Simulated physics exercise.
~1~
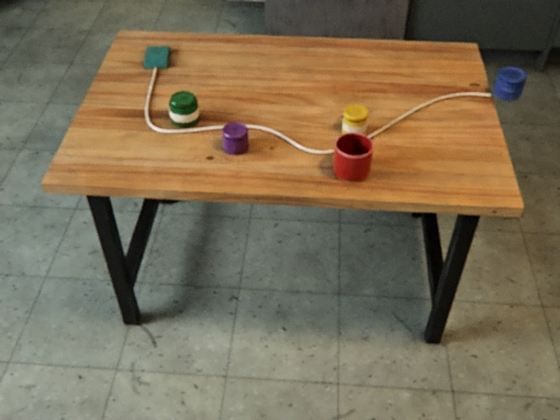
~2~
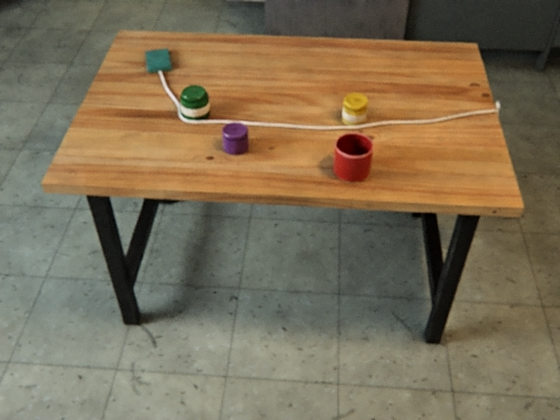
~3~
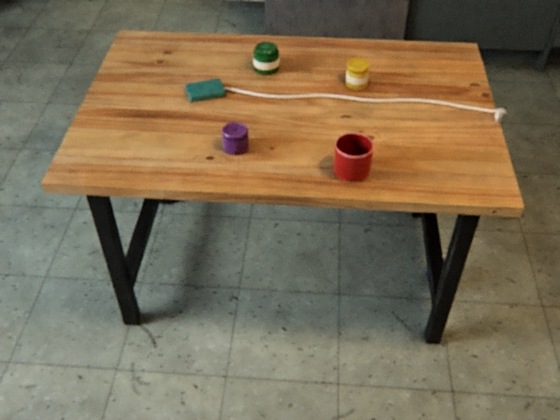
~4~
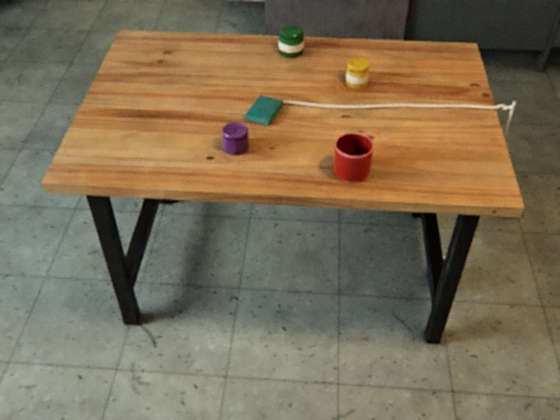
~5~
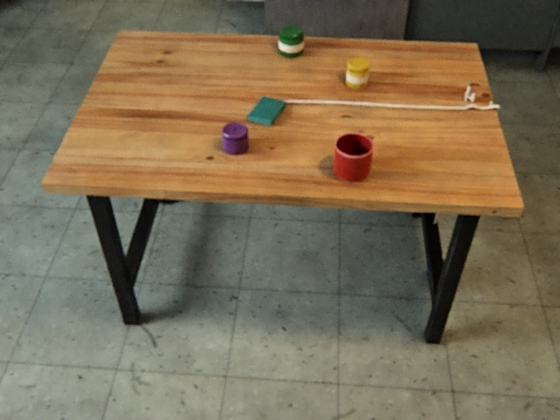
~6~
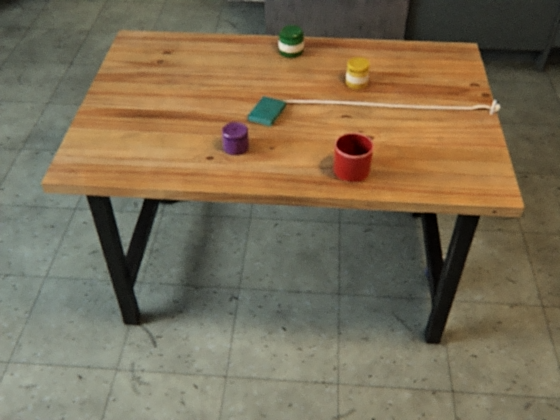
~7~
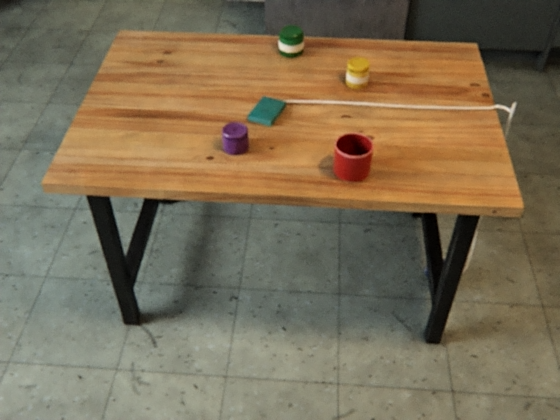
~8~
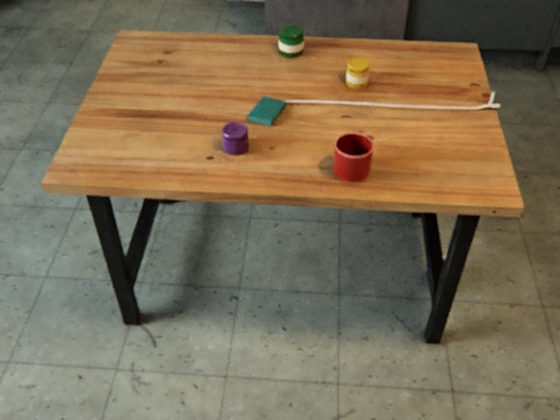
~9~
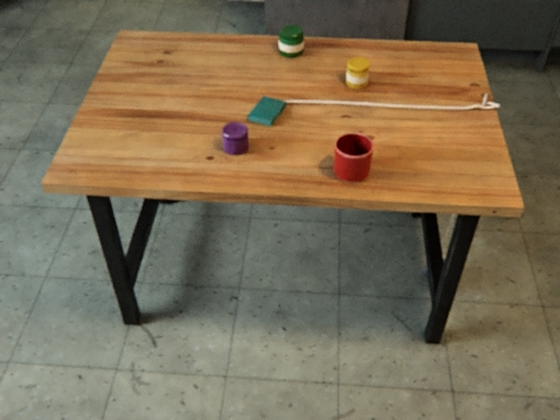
A wooden table held small colored containers and a white cord, and as a blue object dropped off the right edge, the cord pulled straight, dragging a teal block toward the middle and pushing a green jar back before everything settled on top.
